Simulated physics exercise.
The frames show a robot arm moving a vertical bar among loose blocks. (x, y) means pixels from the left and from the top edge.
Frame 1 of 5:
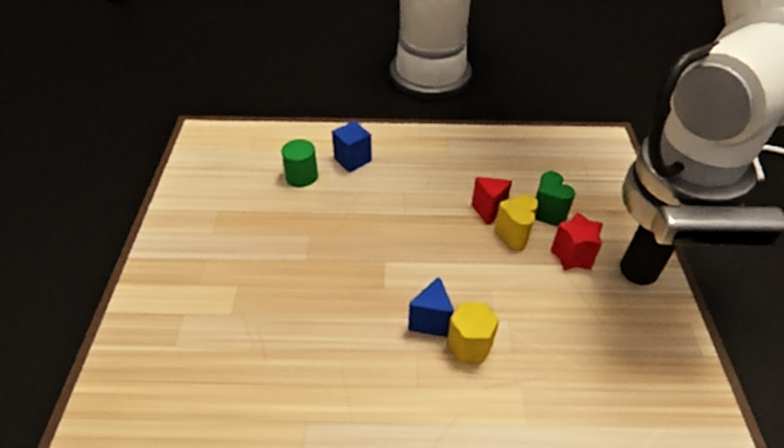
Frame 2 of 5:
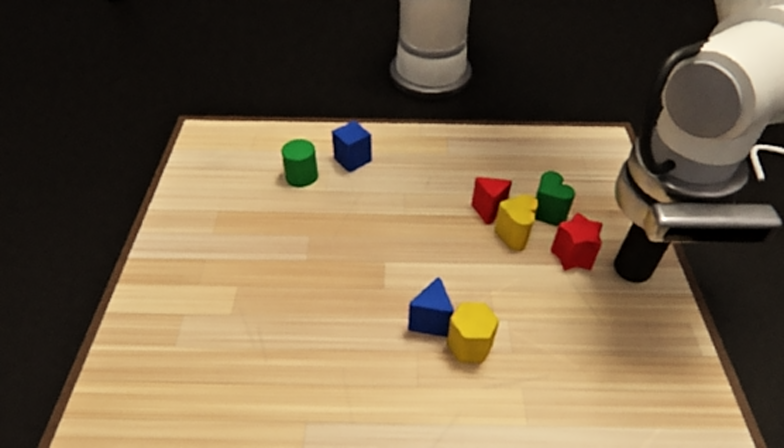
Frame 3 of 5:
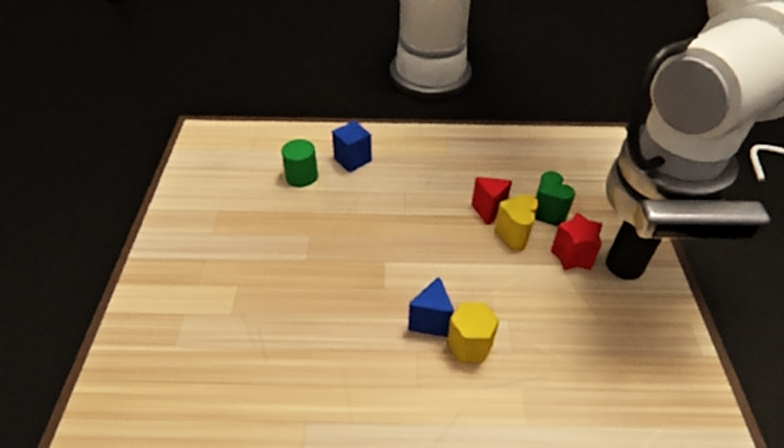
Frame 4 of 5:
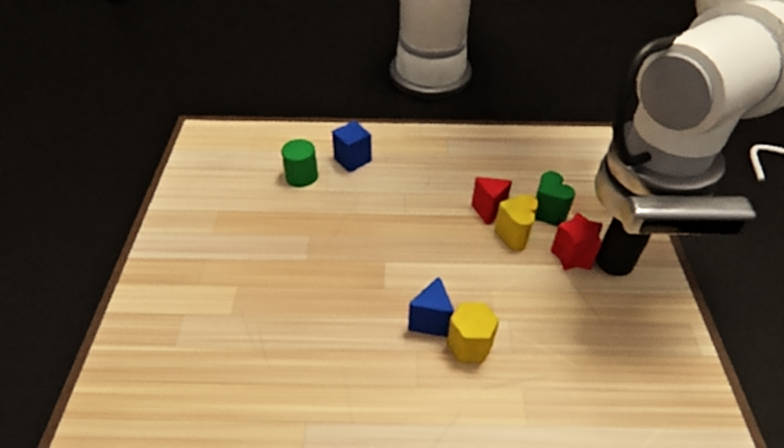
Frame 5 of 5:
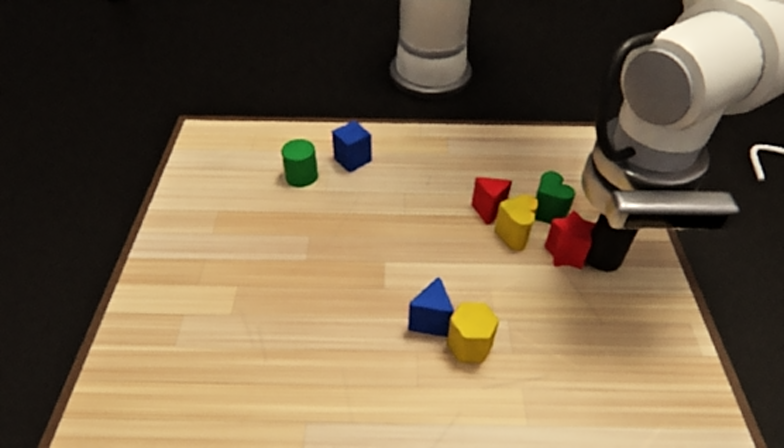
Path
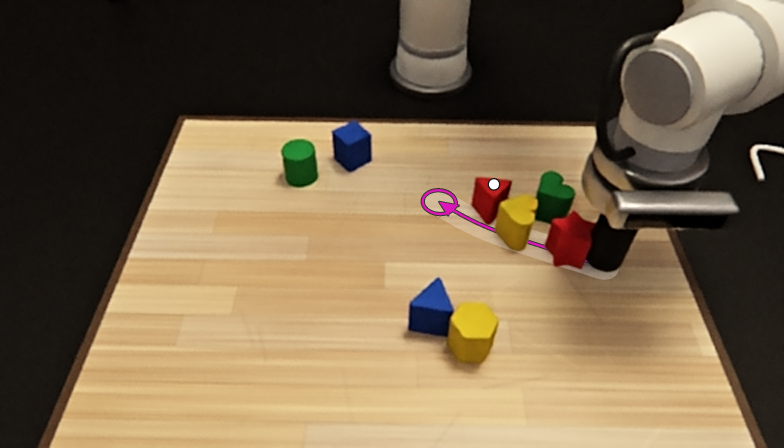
A robot arm slowly moved its black vertical bar a short way left across the wooden board, then nudged the red star slightly left, while the other colored blocks stayed still.
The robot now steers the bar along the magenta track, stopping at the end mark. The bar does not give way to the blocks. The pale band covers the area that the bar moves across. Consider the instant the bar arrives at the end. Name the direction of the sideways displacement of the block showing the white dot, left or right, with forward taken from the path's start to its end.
It gets pushed right.
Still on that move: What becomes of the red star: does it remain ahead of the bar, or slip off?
It keeps leading.
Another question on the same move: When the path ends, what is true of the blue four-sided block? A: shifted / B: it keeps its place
B.
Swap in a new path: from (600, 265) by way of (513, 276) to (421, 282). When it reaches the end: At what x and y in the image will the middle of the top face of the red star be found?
It comes to (530, 222).
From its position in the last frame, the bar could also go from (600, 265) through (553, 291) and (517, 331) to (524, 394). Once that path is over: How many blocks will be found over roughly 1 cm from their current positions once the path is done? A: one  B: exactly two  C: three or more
Choice A: One.
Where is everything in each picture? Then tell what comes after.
The first picture shows lower end of the bar (639, 271), tops of blocks, blue four-sided block (351, 132), red three-sided block (494, 184), yellow heart block (521, 208), green heart block (556, 185), red star (583, 229).
The second picture shows bar (633, 268), blocks as before.
The third picture shows bar (625, 265), blocks as before.
The fourth picture shows bar (615, 262), blocks as before.
The fifth picture shows bar (603, 258), blue four-sided block (351, 132), red three-sided block (494, 184), yellow heart block (521, 208), green heart block (556, 185), red star (576, 226).
The drawn path runs from (600, 265) over (541, 246) and (486, 227) to (439, 202); the dot is on the red three-sided block.
On the path given first. One third of the way, bar (541, 238); red three-sided block (483, 178), turned 45° clockwise; yellow heart block (482, 198); red star (513, 208).
Two thirds of the way, bar (487, 219); red three-sided block (476, 172), turned 70° clockwise; yellow heart block (429, 180), turned 20° clockwise; red star (458, 191).
At the end, bar (440, 195); blue four-sided block not moved; red three-sided block (473, 167), turned 85° clockwise; yellow heart block (382, 161), turned 15° clockwise; green heart block not moved; red star (410, 169).
